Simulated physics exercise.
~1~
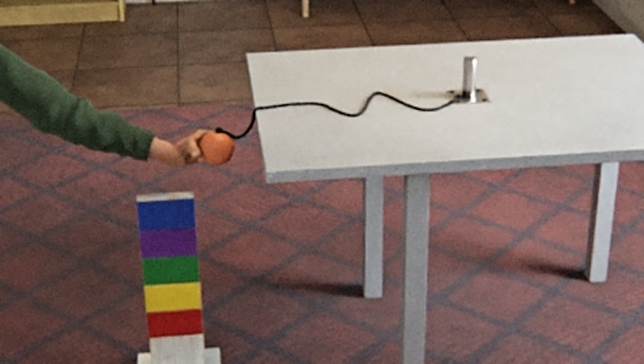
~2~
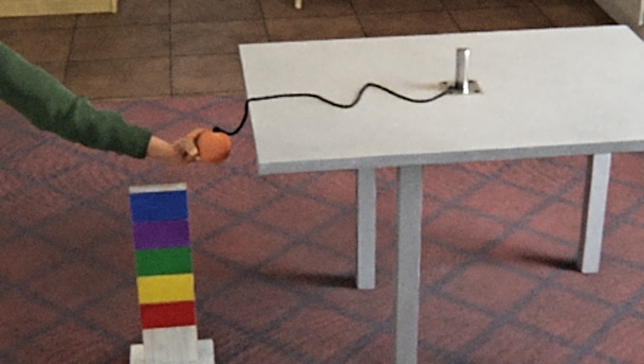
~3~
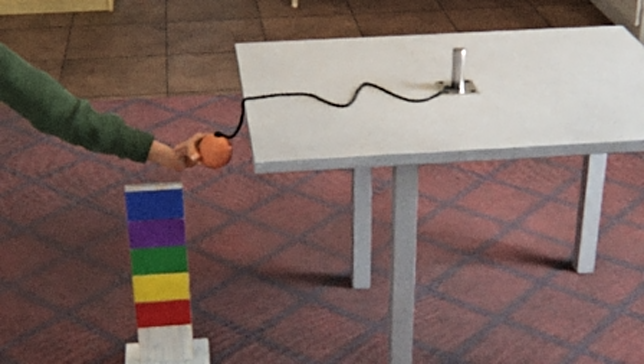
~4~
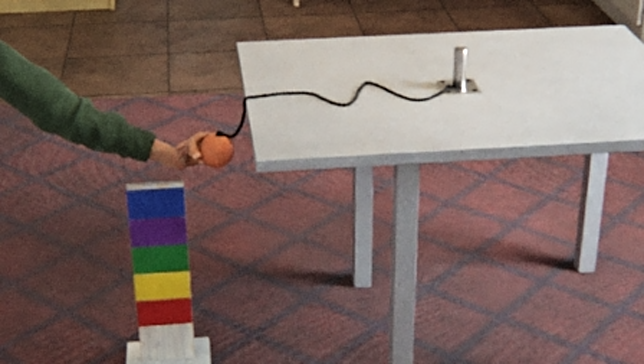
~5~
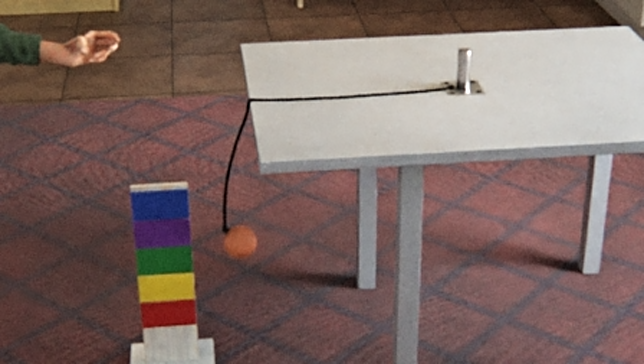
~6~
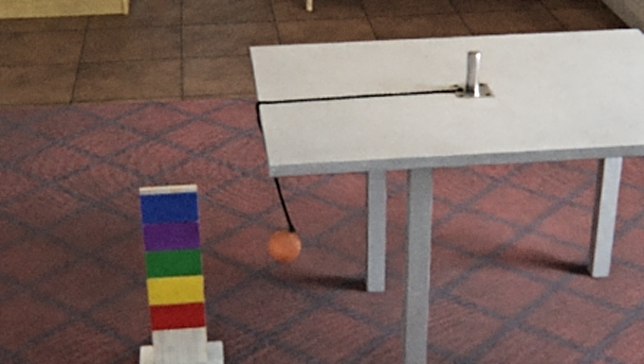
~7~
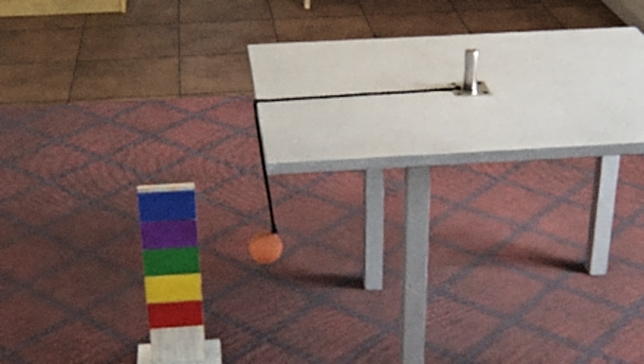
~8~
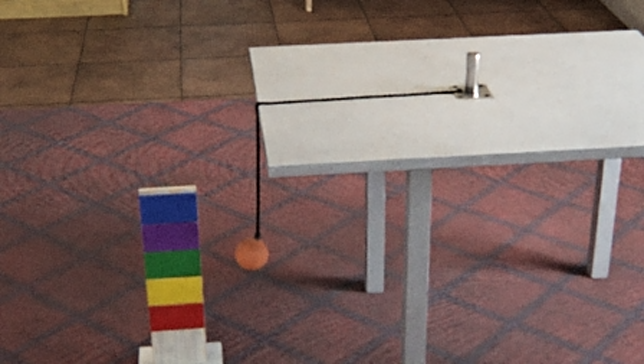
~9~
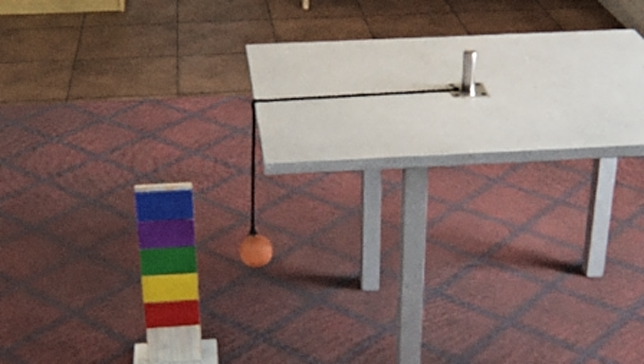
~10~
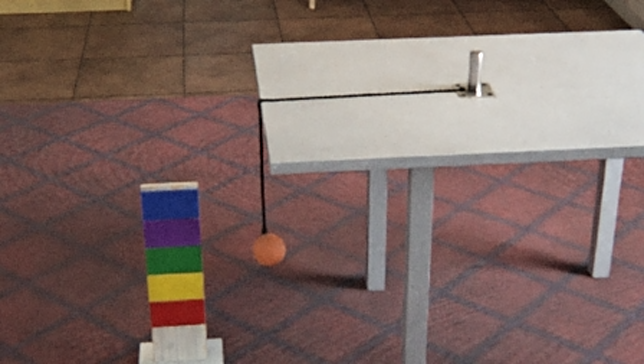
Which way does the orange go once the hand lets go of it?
It drops down beside the table until the cord over the edge holds it.
